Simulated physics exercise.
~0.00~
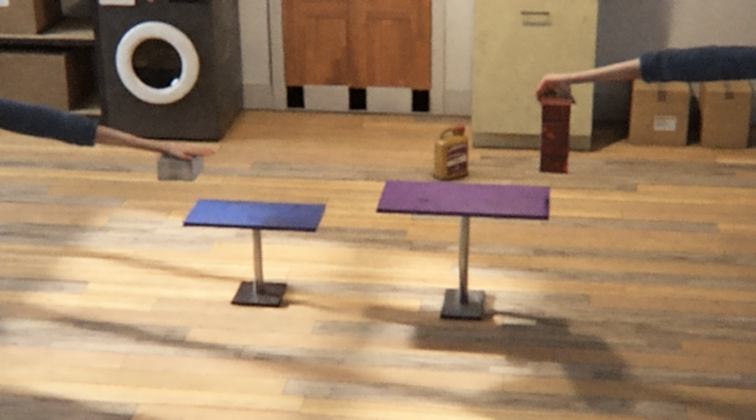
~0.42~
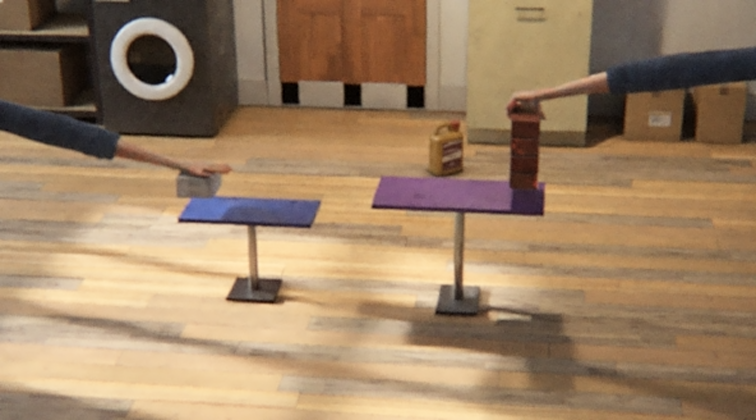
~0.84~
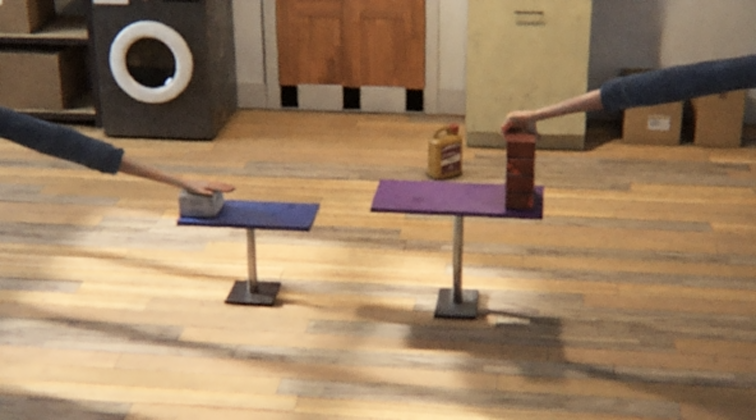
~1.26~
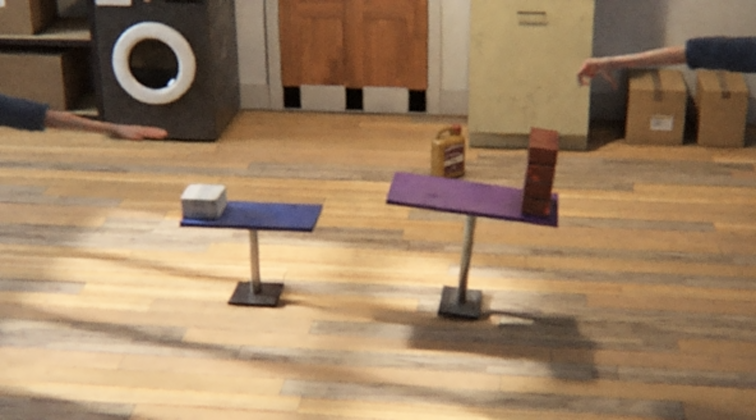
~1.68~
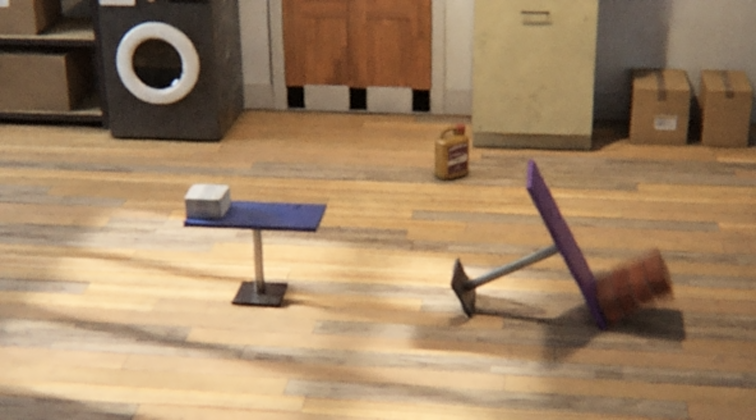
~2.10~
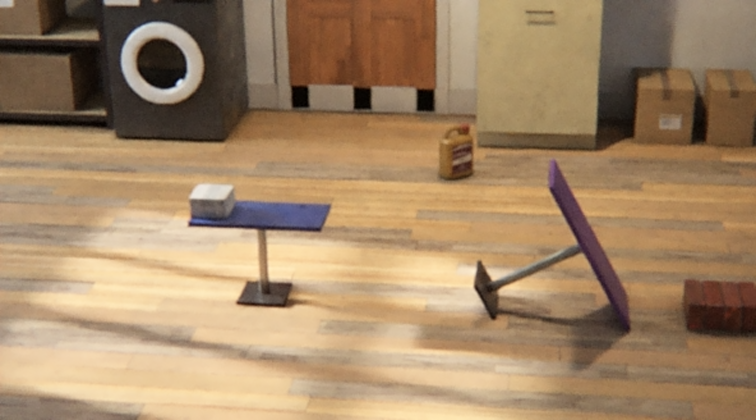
In a room with a wooden floor, two hands lowered a pale box onto the left end of a blue stand and stacked bricks onto the right end of a purple one, then let go; the purple stand toppled, spilling the bricks, while the blue stayed upright.
